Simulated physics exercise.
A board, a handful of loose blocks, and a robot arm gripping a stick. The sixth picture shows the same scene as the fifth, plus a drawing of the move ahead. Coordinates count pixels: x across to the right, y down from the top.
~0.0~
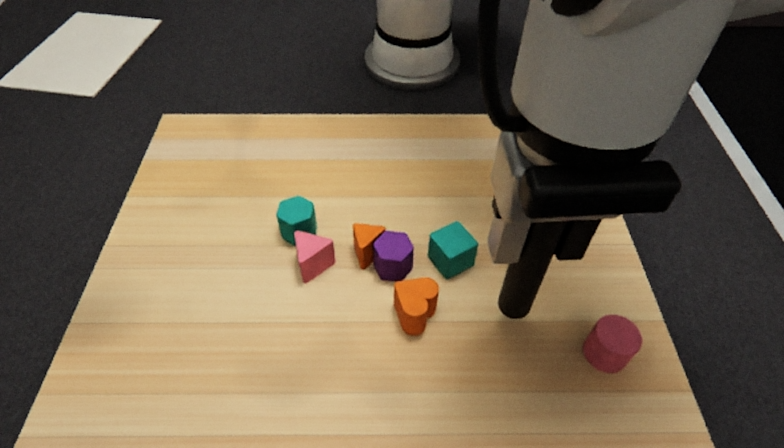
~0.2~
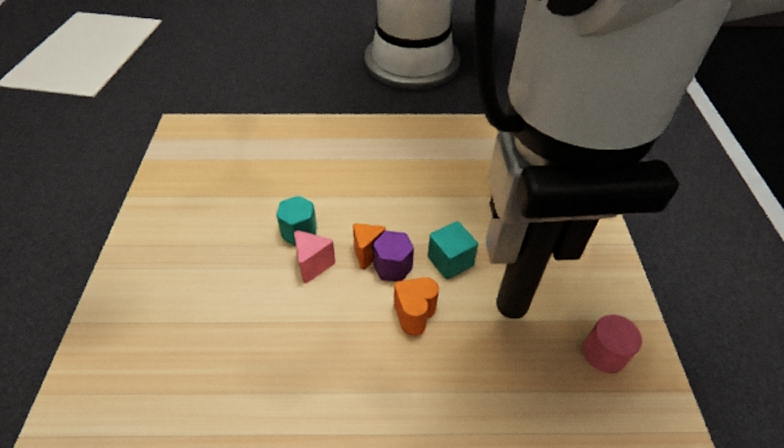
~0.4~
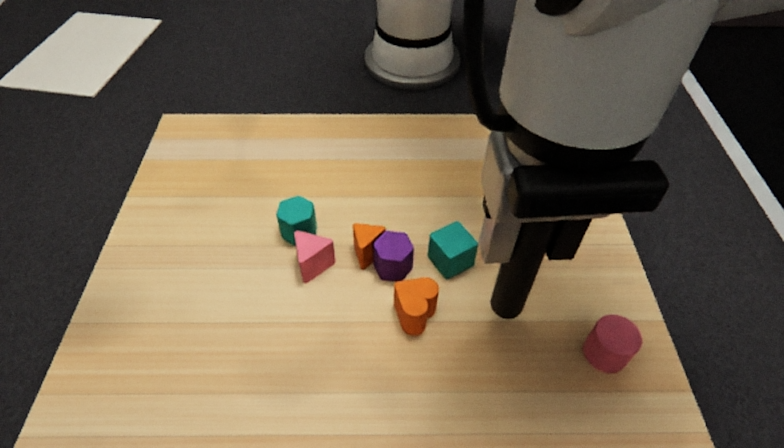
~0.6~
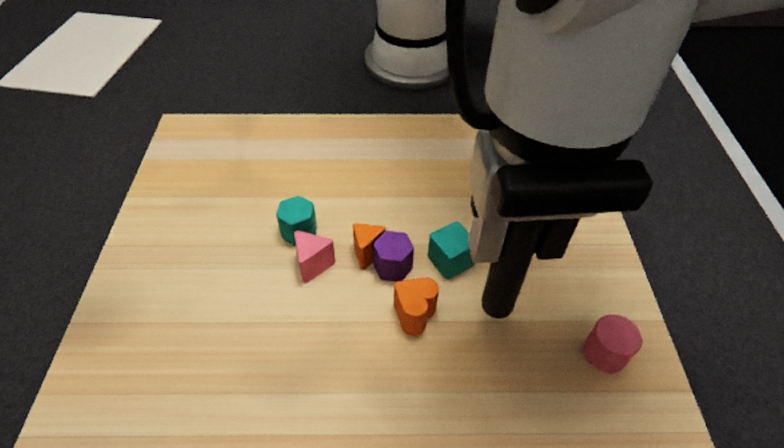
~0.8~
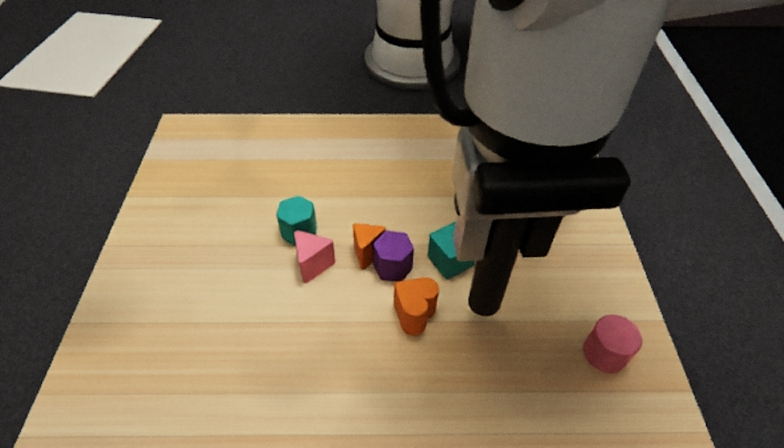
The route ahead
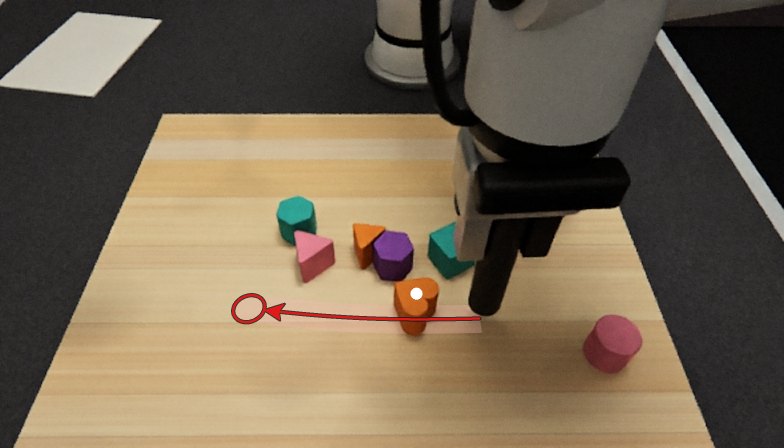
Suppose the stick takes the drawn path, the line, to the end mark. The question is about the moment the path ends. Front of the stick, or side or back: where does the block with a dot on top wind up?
At that point it is off to one side or behind.
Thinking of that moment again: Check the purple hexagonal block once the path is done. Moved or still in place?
When the path is over, the purple hexagonal block is still on its spot.
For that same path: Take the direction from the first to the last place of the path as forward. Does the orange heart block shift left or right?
It is pushed towards the right-hand side.
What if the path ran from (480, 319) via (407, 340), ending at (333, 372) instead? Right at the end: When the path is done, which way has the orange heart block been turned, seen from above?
Answer: Clockwise.
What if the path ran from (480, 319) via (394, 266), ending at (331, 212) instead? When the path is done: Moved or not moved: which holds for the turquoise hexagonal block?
At the moment the path ends, the turquoise hexagonal block no longer stands where it did.
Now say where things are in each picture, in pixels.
In the first picture, lower end of the stick at (513, 306), tops of blocks, pink three-sided block at (309, 244), purple hexagonal block at (394, 245), orange heart block at (416, 294).
In the second picture, stick at (511, 306), blocks as before.
In the third picture, stick at (506, 306), blocks as before.
In the fourth picture, stick at (497, 306), blocks as before.
In the fifth picture, stick at (484, 304), pink three-sided block at (309, 244), purple hexagonal block at (394, 245), orange heart block at (416, 294).
The drawn path runs from (480, 319) via (363, 318), ending at (249, 308); the dot is on the orange heart block.
The first path, step by step. One third of the way, stick at (402, 305); orange heart block at (373, 289).
Two thirds of the way, stick at (321, 301); orange heart block at (297, 278).
At the end, stick at (243, 293); pink three-sided block not moved; purple hexagonal block not moved; orange heart block at (255, 263), turned 75° clockwise.
